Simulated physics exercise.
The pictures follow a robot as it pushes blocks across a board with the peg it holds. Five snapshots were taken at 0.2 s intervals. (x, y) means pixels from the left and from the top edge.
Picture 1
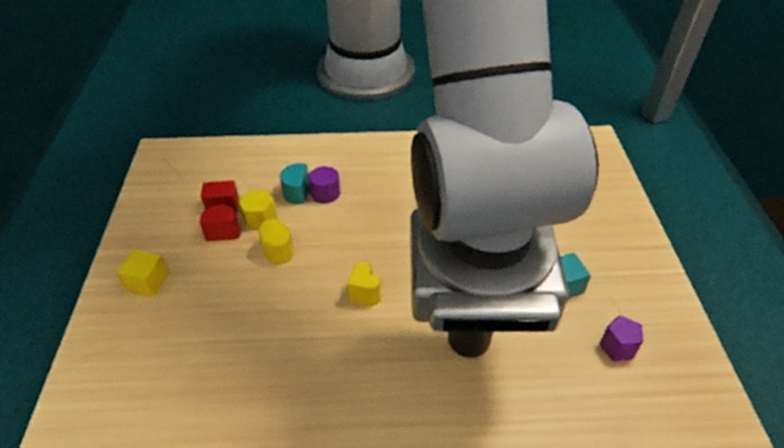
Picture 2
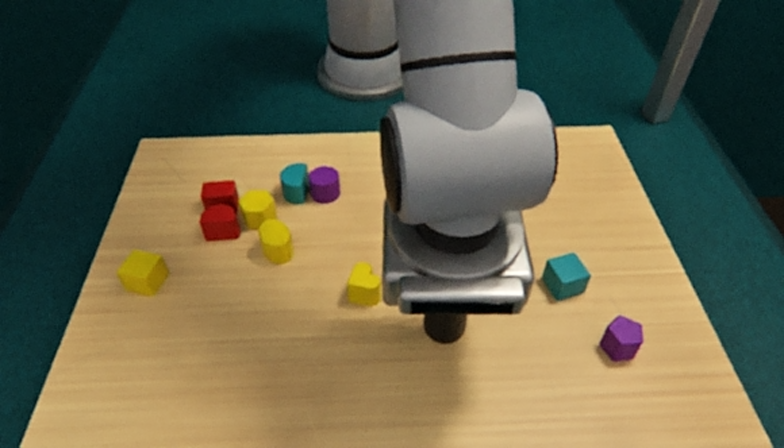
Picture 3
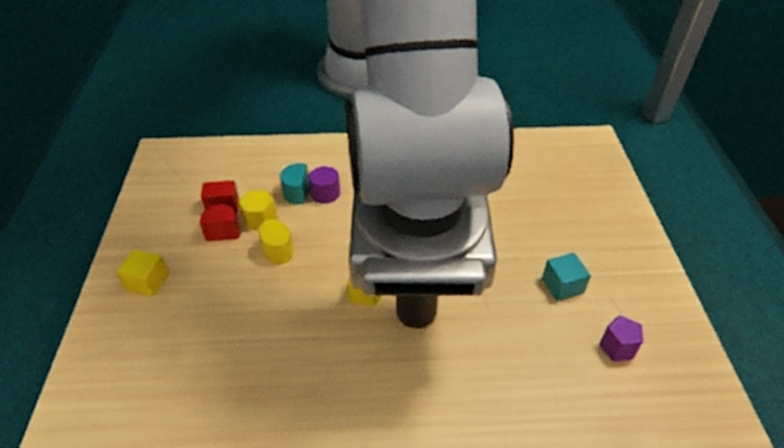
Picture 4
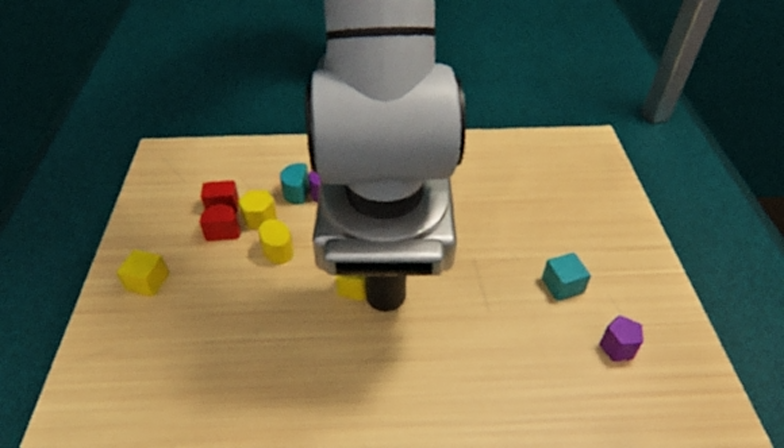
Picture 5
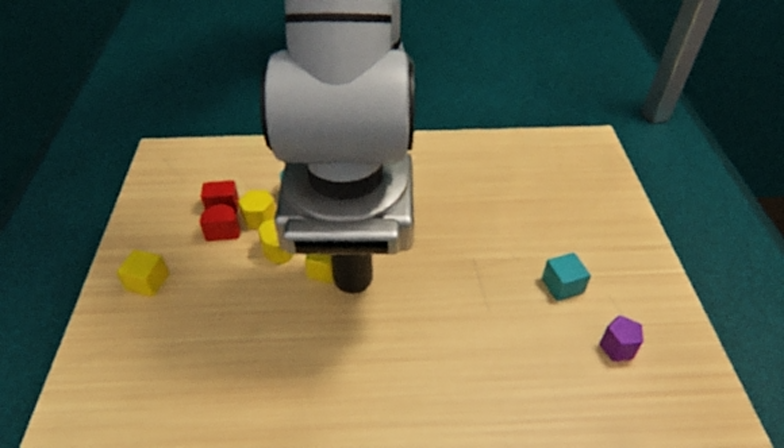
A robot arm with a dark peg moves left and slightly away across a wooden table, reaching the yellow heart block and pushing it left toward the yellow oval, while the other coloured blocks in view stay still.
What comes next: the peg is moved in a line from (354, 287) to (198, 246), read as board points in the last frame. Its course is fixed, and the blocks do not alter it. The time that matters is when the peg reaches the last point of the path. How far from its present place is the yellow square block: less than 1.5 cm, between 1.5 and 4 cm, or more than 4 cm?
My prediction: Under 1.5 cm.
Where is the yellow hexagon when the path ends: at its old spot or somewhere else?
Well, the yellow hexagon shifts from its place.
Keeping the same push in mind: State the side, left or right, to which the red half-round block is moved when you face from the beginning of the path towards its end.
It moves off to the right.
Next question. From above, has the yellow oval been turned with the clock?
Answer: Yes.
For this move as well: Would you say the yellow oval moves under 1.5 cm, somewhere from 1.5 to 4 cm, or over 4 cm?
Covers over 4 cm.
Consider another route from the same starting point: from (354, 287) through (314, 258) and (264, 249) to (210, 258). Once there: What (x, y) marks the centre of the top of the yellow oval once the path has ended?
Located at (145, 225).
On the path given first. One third of the way, peg (297, 267); yellow hexagon (255, 198); yellow oval (253, 222), turned 50° clockwise; yellow heart (269, 239).
Two thirds of the way, peg (245, 253); red half-round block (198, 203), turned 60° anticlockwise; yellow hexagon (255, 182), turned 30° clockwise; yellow oval (231, 201), turned 90° clockwise; yellow heart (229, 220), turned 55° clockwise.
At the end, peg (195, 239); yellow square block still; red half-round block (183, 196), turned 45° anticlockwise; yellow hexagon (256, 181), turned 30° clockwise; yellow oval (229, 196), turned 115° clockwise; yellow heart (198, 207), turned 115° clockwise.
